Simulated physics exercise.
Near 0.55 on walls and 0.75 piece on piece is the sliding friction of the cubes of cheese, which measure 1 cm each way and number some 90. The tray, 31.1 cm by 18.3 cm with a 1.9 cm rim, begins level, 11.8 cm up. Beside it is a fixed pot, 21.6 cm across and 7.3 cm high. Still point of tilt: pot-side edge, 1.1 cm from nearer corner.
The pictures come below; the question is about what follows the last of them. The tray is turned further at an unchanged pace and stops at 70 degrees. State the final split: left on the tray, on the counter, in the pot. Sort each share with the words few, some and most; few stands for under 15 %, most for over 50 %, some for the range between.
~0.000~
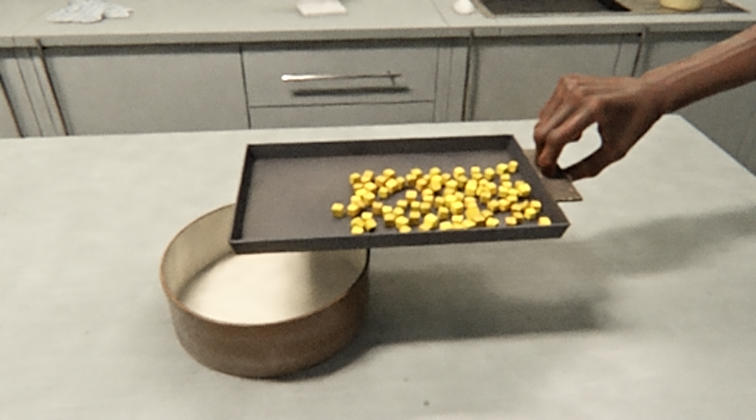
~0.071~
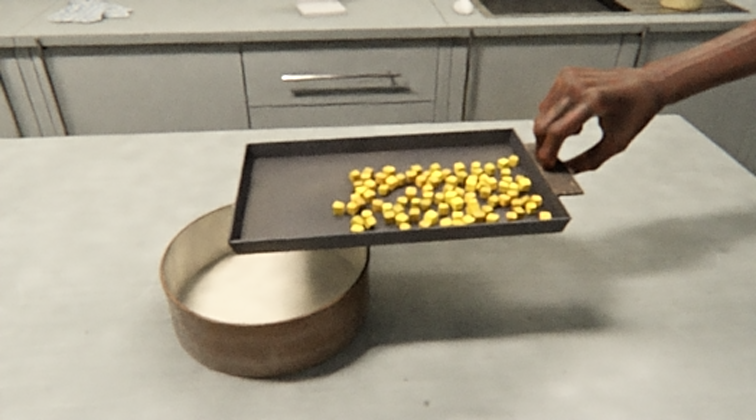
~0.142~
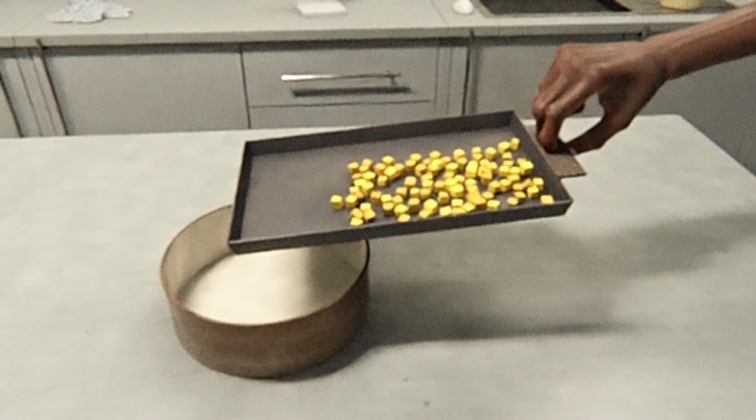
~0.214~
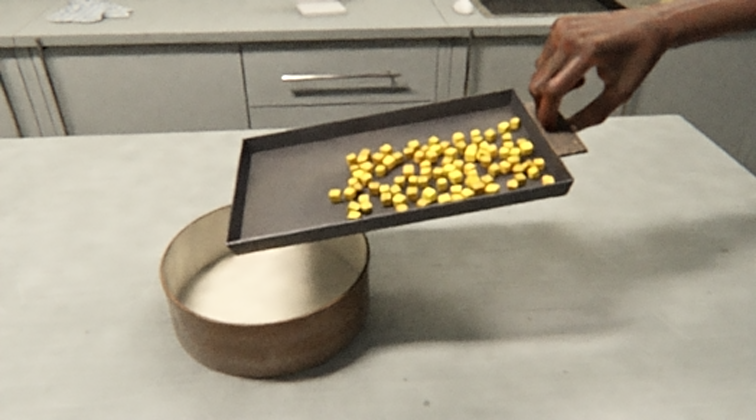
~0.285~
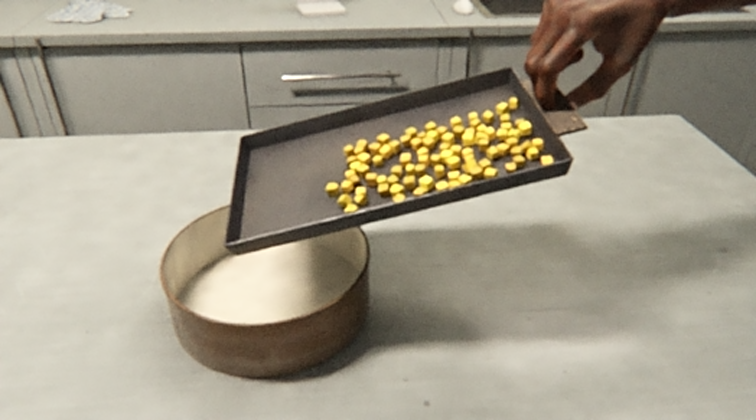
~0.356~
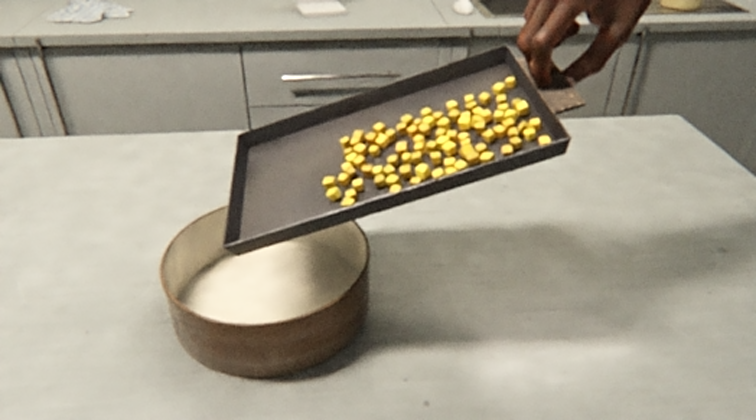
The shares come out as follows. Left on the tray: Some. Counter: Some. Pot: Some.
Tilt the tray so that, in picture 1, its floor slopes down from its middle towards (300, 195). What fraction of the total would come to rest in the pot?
Estimate: Near 40 per cent.
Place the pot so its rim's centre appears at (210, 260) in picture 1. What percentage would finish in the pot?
Roughly 70 per cent.
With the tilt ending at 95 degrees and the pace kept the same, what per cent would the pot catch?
Estimated share: About 65 %.
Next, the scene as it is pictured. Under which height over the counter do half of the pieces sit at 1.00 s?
Roughly 14 cm.
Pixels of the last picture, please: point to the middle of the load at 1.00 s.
The middle of the load should be near (225, 219) then.
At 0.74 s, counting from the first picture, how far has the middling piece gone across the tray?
It has moved some 5 cm from its start.
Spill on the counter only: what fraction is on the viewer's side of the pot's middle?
Roughly 80 percent of the spill.
After 0.74 s, tilt 44 degrees; the tray holds 100 %, the pot 0 %.
After 1.00 s, tilt 60 degrees; the tray holds 75 %, the pot 10 %.
After 1.36 s, tilt 70 degrees; the tray holds 30 %, the pot 40 %.
In the end, at 2.6 s, tray 30 %, counter 30 %, pot 40 %.
